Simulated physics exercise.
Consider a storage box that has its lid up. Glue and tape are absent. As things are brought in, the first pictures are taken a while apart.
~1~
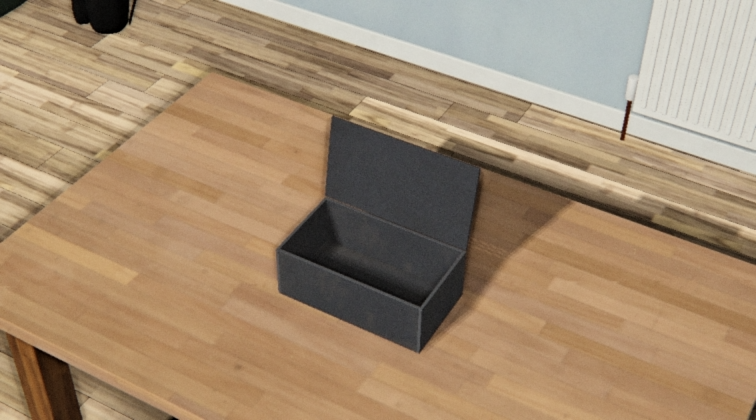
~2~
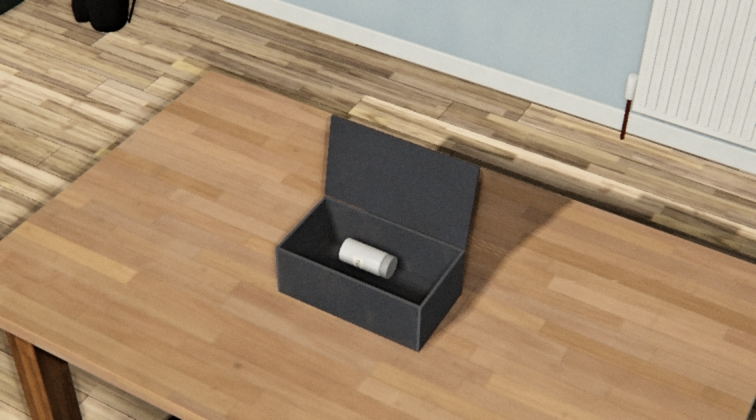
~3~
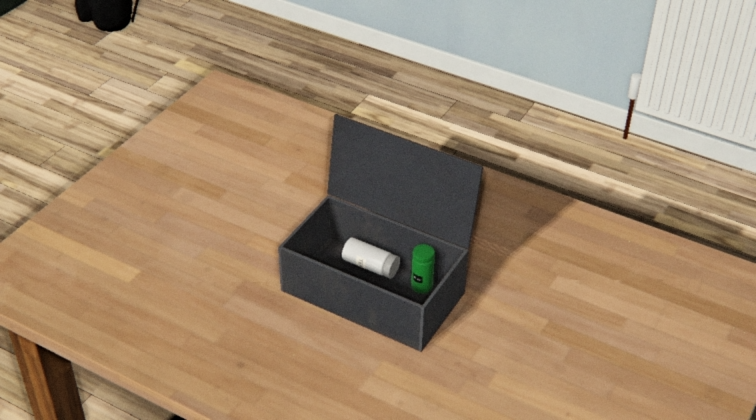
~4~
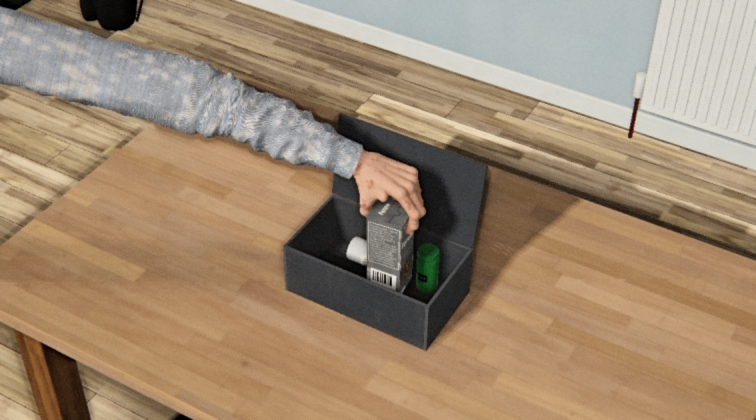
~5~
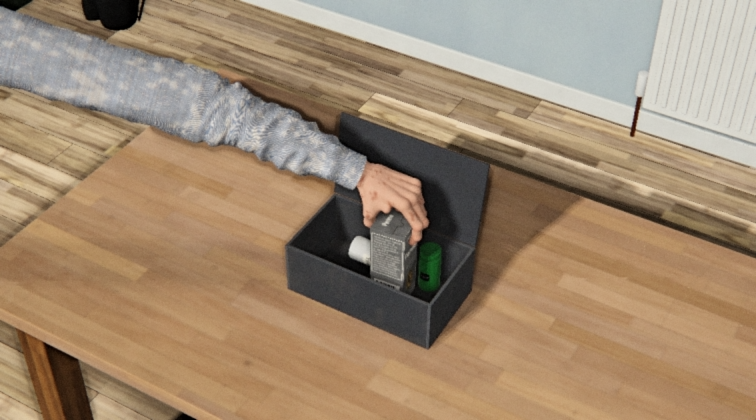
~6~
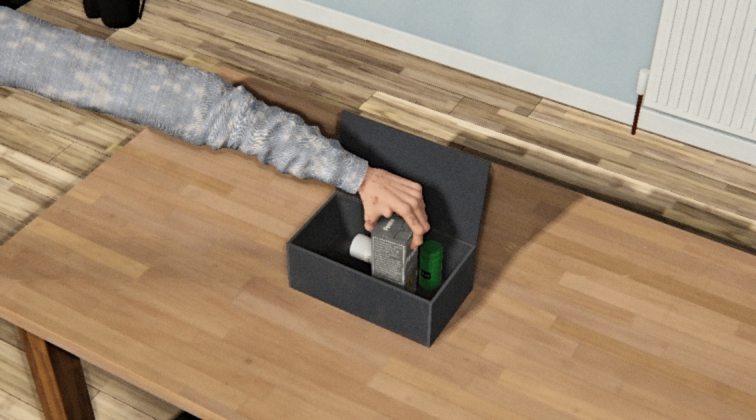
In this clip, an open dark box on a wooden table is empty, then holds a white cylindrical container and next a green shaker, before a hand reaches in from the left and lowers a grey carton between them.
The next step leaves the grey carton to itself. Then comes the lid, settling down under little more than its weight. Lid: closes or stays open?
Stays open.
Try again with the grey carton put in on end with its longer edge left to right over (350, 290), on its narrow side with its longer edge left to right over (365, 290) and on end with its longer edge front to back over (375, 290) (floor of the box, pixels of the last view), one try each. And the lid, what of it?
In order: The lid gets blocked, then fits down, then gets blocked.
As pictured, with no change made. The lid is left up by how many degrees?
Roughly 50 degrees above the rim.
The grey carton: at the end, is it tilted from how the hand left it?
Simply put, the grey carton remains unturned.
Then, 1.20 s later than the last frame, lid starting down.
Then, 1.70 s later than the last frame, lid 54° above the rim.
Then, 3.80 s later than the last frame, lid 48° above the rim.
When it is over, lid 48° above the rim; all 3 as before. End places, in pixels of the last picture, grey carton near (395, 262).
